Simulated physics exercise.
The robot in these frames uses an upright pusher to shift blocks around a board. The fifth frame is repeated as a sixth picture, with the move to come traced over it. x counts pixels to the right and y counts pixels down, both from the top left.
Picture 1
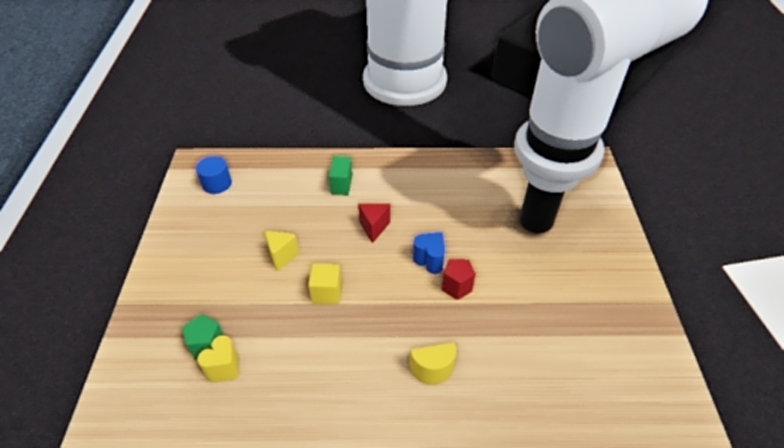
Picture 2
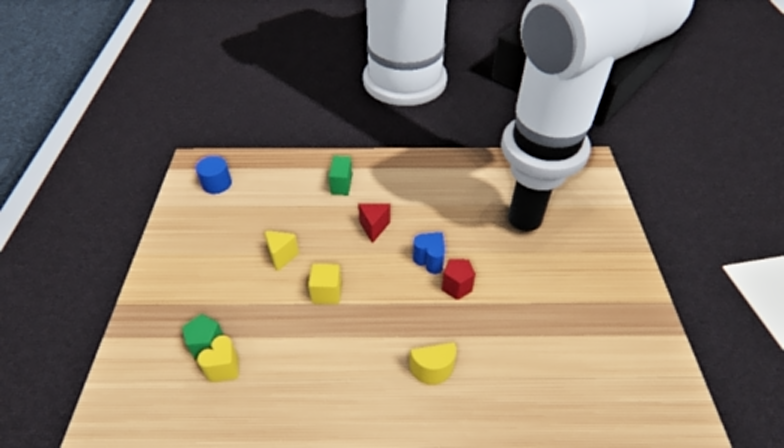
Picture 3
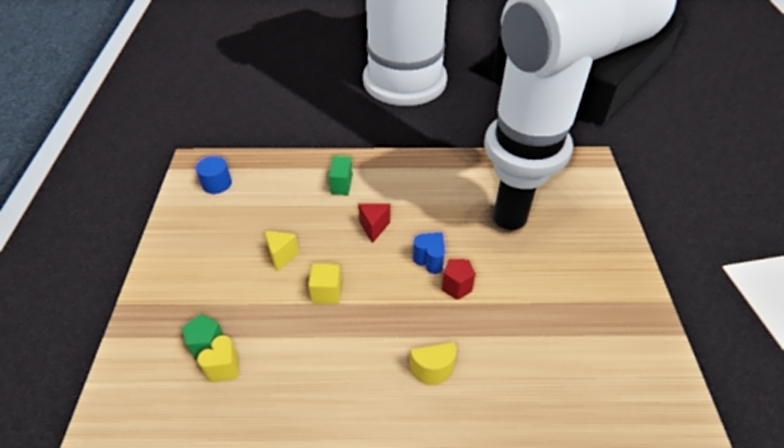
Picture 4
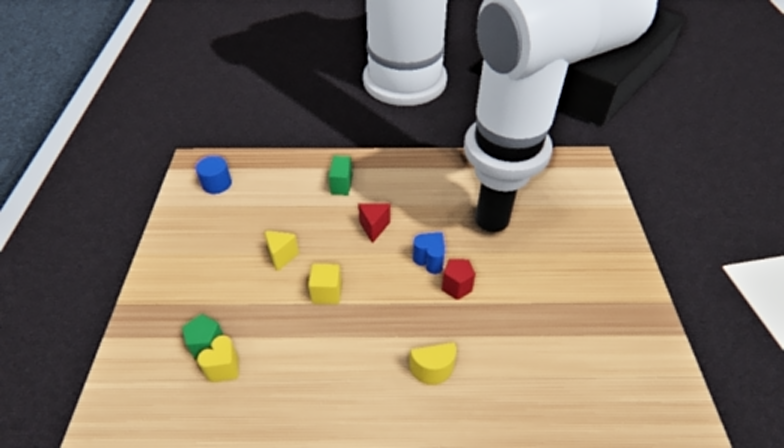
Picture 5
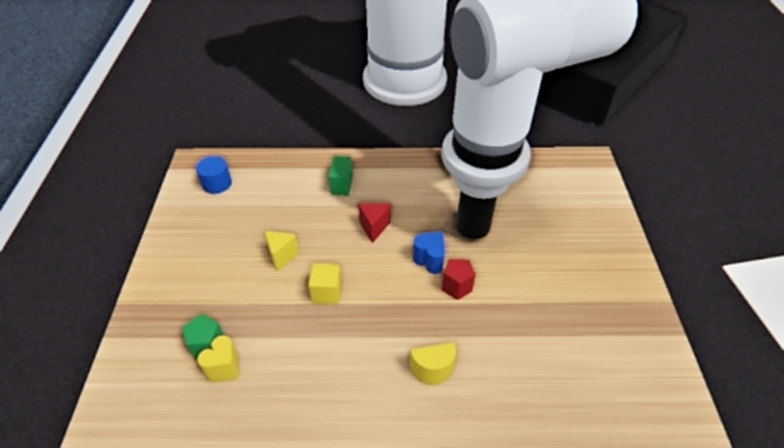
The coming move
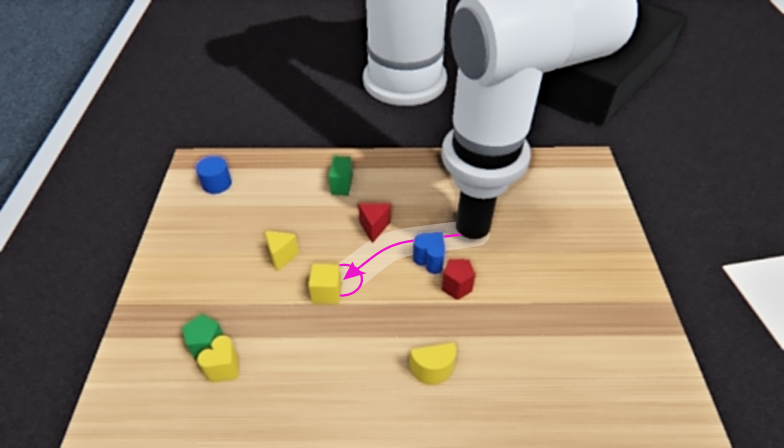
On a wooden board scattered with small coloured blocks, a white robot arm slid its black pusher leftward from the right side, drawing closer to the blue heart while every block stayed still.
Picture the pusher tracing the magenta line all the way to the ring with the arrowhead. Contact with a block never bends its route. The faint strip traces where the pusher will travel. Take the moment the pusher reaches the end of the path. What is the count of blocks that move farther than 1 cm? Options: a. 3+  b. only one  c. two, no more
Option b.
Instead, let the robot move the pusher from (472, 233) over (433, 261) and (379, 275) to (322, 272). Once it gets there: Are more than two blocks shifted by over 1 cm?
No, it doesn't check out.
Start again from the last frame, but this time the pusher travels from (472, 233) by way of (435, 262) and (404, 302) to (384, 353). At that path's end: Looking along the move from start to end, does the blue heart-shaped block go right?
In short: Yes.
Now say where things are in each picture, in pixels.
Pusher tip (536, 221); block tops, yellow four-sided block (324, 274); red triangular block (374, 210); blue heart-shaped block (432, 243), in the first picture.
Pusher (525, 219); blocks unchanged, in the second picture.
Pusher (510, 218); blocks unchanged, in the third picture.
Pusher (492, 220); blocks unchanged, in the fourth picture.
Pusher (473, 226); yellow four-sided block (324, 274); red triangular block (374, 210); blue heart-shaped block (432, 243), in the fifth picture.
Path on the board, from (472, 233) over (425, 239) and (380, 252) to (343, 280).
On the path given first. One third of the way, pusher (425, 232); blue heart-shaped block (430, 245).
Two thirds of the way, pusher (380, 246); blue heart-shaped block (430, 245).
At the end, pusher (343, 273); yellow four-sided block (311, 284); red triangular block in place; blue heart-shaped block (430, 245).
